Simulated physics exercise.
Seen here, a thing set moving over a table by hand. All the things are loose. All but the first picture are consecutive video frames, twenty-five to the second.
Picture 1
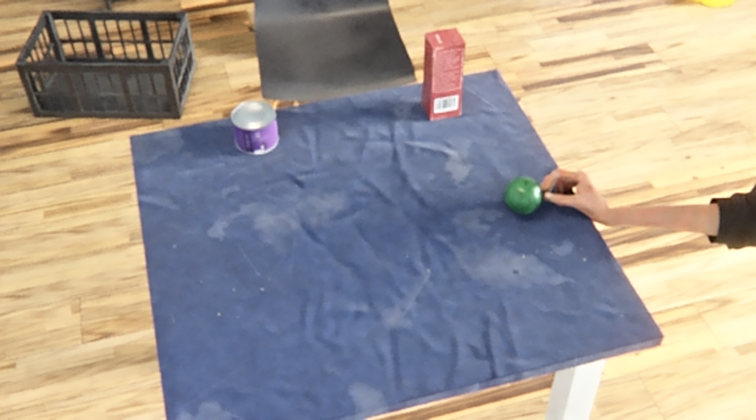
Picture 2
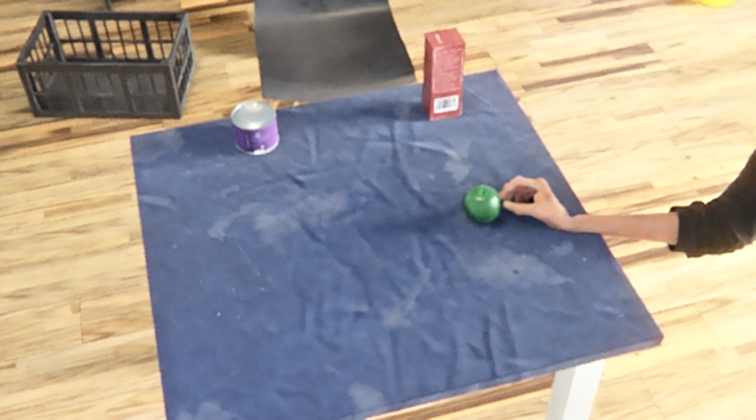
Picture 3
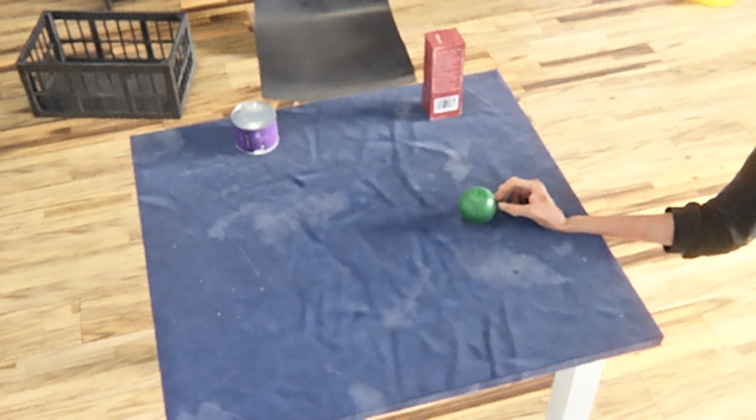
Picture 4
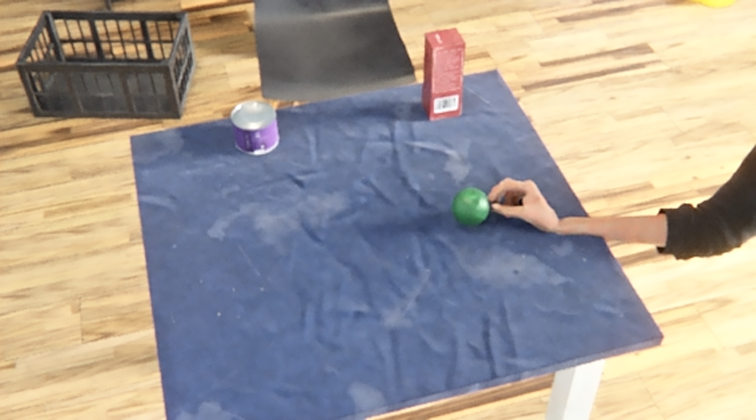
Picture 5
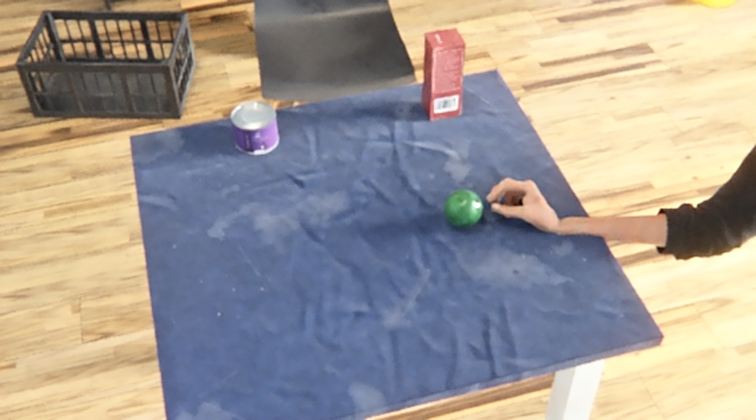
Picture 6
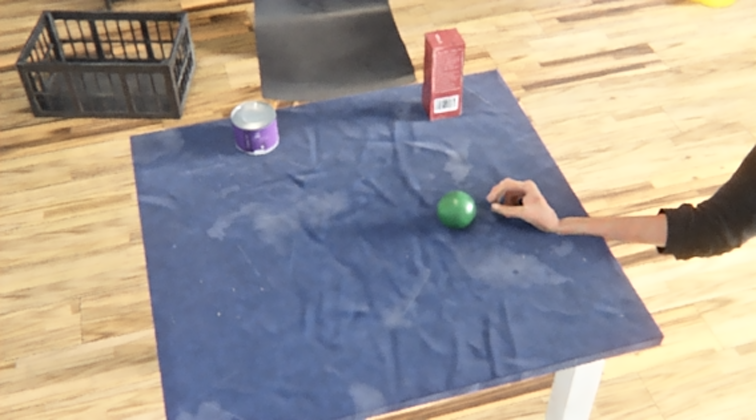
A green apple is pushed leftward across a blue-covered table by a hand reaching in from the right, then rolls slightly farther left, away from the fingers, while a purple can and a red box stay still.
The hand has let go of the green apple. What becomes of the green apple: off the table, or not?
The green apple stays on the table.
Then, 0.10 s later than the last frame, green apple moved about its own width near (441, 213).
Then, 0.20 s later than the last frame, green apple moved about its own width near (428, 216).
Then, 0.30 s later than the last frame, green apple moved about its own width near (418, 218).
Then, 0.50 s later than the last frame, green apple moved well along near (405, 221).
When it is over, moved from the start, green apple. End places, in pixels of the last picture, green apple near (403, 221).
